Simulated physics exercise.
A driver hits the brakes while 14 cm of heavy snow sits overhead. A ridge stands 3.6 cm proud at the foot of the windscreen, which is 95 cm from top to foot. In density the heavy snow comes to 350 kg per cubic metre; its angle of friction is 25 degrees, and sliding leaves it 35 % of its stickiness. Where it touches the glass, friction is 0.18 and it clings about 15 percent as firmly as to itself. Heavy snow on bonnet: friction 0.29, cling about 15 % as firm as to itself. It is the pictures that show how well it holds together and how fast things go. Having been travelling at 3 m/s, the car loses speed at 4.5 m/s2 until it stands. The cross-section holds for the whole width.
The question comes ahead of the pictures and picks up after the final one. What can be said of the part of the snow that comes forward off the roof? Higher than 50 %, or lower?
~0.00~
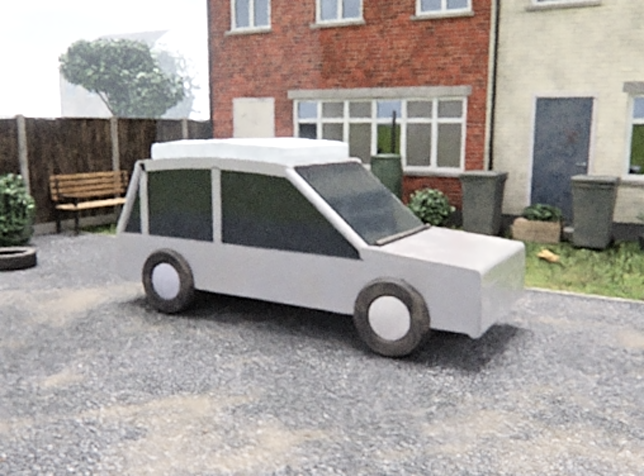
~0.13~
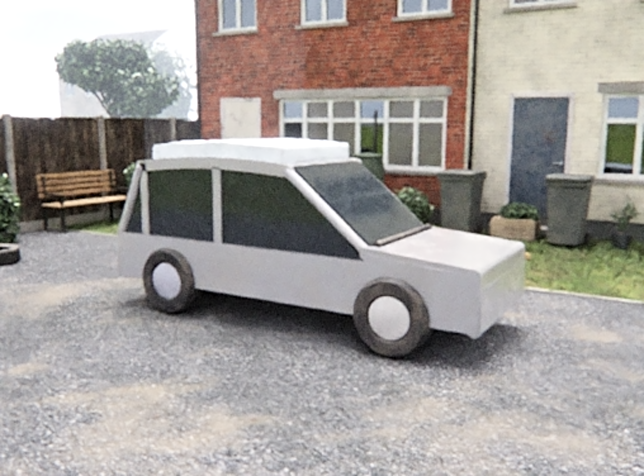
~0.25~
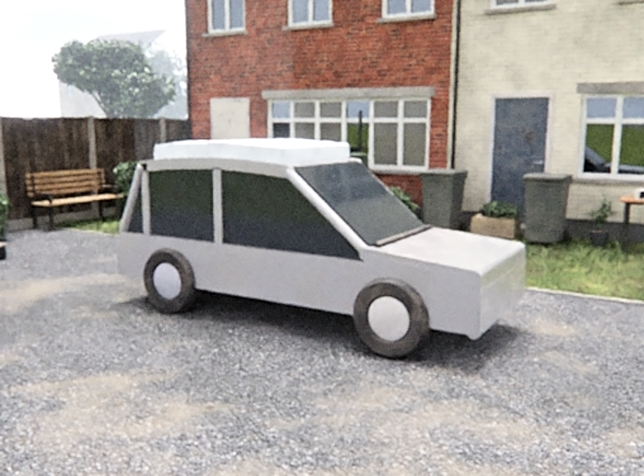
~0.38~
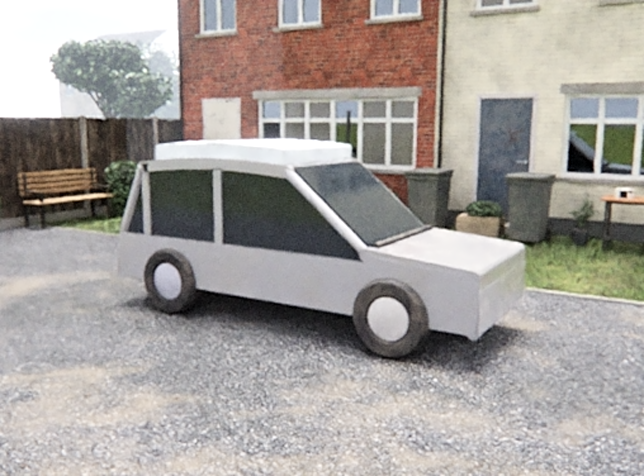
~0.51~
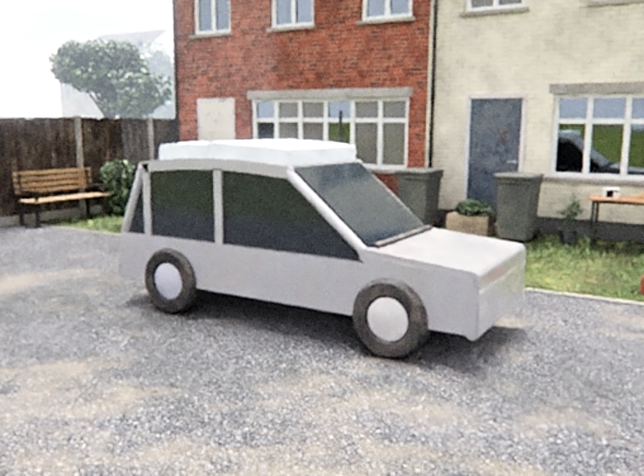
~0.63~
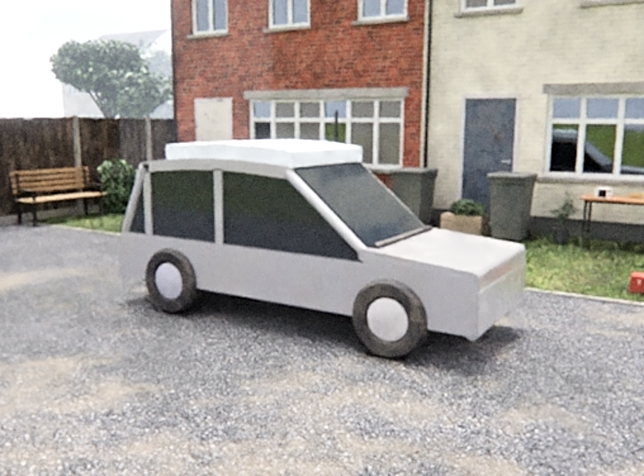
Lower.
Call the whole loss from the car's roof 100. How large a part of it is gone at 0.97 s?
70 %.
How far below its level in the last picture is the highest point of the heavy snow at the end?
I'd put it at close to 0 cm.
After 0.97 s, 76 % of the snow is on the roof, 24 % on the glass, none on the bonnet and none has gone off the nose.
After 1.37 s, 66 % of the snow is on the roof, 24 % on the glass, 10 % on the bonnet and none has gone off the nose.
After 1.77 s, 66 % of the snow is on the roof, 12 % on the glass, 22 % on the bonnet and none has gone off the nose.
After 2.17 s, 66 % of the snow is on the roof, 12 % on the glass, 19 % on the bonnet and 3 % has gone off the nose.
After 2.27 s, at the end, 66 % of the snow is on the roof, 12 % on the glass, 19 % on the bonnet and 3 % has gone off the nose.
